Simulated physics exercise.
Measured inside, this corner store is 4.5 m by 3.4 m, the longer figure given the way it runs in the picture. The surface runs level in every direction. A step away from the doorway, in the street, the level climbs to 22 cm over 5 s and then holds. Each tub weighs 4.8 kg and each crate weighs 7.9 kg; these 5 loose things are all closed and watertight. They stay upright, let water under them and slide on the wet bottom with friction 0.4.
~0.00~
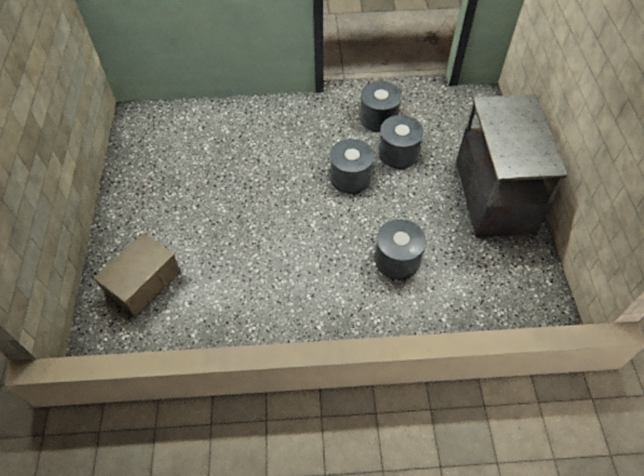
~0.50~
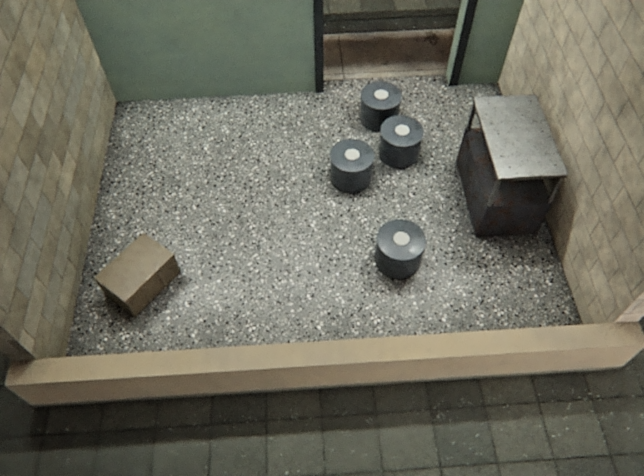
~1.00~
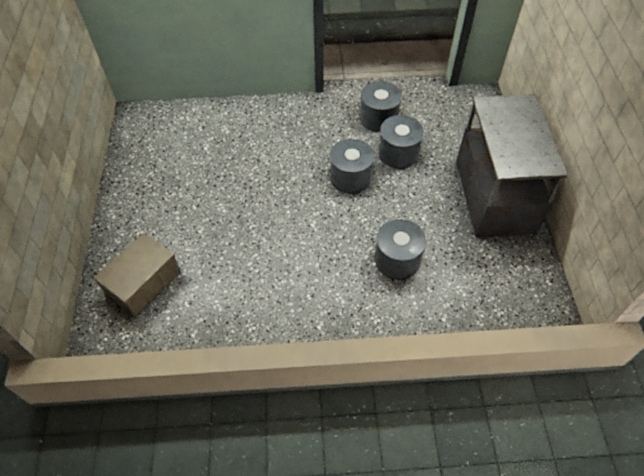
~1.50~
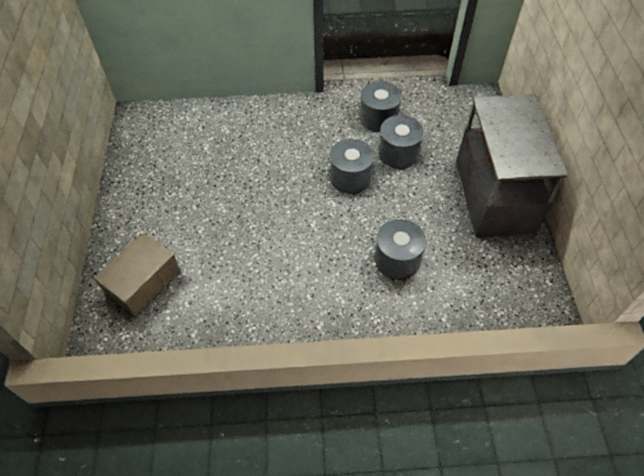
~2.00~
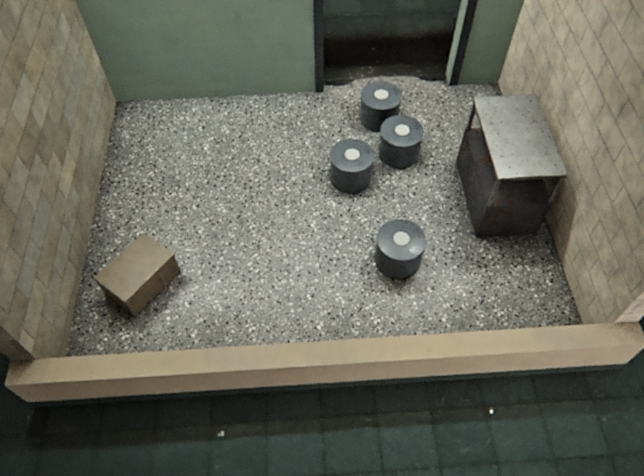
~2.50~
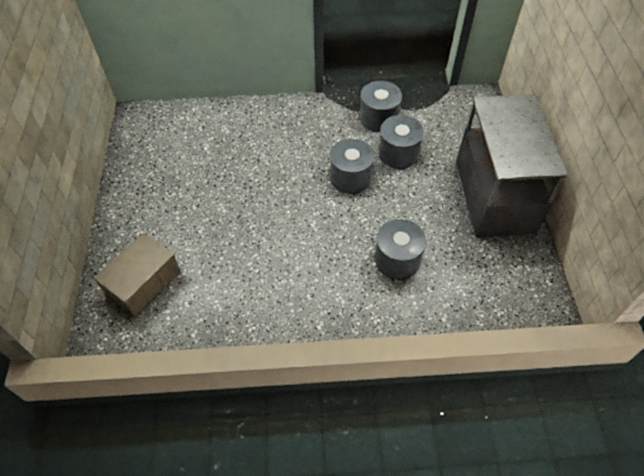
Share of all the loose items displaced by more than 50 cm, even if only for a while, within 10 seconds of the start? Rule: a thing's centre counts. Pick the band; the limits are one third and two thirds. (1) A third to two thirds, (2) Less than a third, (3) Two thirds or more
3.
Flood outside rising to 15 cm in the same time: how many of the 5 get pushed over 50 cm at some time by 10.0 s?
That would make 4 of them.
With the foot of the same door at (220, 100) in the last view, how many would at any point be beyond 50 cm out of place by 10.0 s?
Count: 3.
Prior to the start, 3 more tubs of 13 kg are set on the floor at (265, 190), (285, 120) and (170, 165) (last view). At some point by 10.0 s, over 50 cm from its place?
In the same order as the question: Not as far, not as far, not as far.
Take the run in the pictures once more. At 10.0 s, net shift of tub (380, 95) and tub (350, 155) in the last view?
In that order: 300 cm, 250 cm.
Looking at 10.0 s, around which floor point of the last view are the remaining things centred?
Near (207, 239).
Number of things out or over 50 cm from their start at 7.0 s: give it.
That would be 4.
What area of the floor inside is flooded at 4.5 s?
Flooded: Near 5.0 m2.
After 3.5 s 0 of 5 are over 50 cm from their spots; 0 afloat.
After 4.5 s 2 of 5 are over 50 cm from their spots; 1 afloat.
After 7.0 s 4 of 5 are over 50 cm from their spots; 3 afloat.
After 10.0 s 5 of 5 are over 50 cm from their spots, and 5 have been at some point; 5 afloat.
